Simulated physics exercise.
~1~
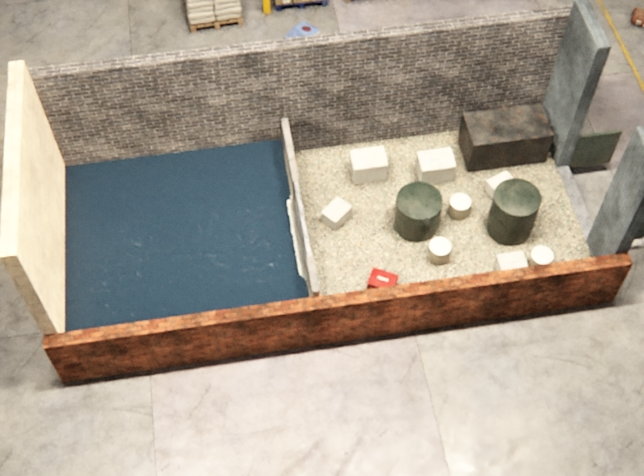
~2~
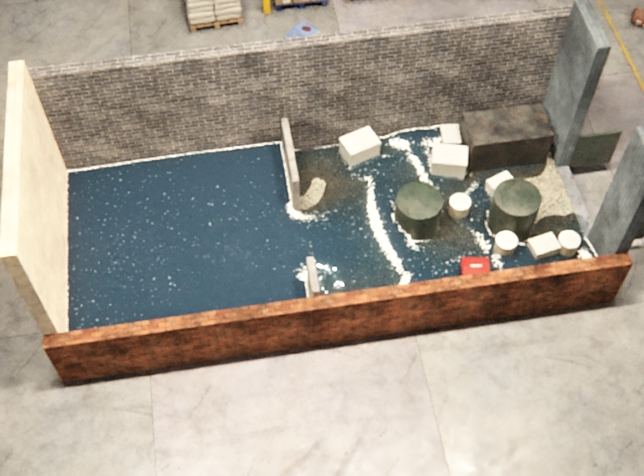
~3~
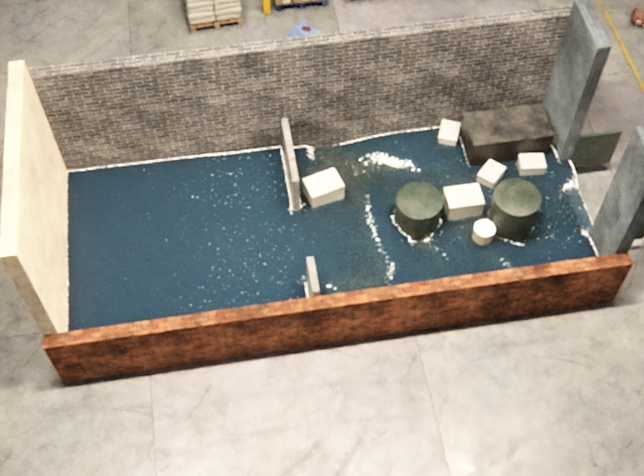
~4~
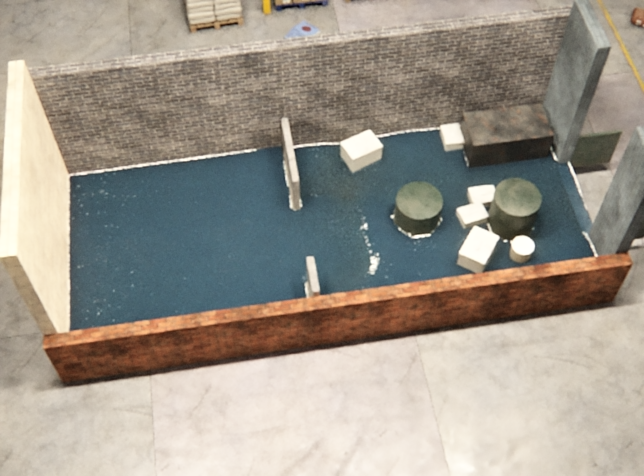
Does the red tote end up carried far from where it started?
Yes, the red tote shifts right as the water rushes in and is then carried out of the enclosure, far from its starting spot.
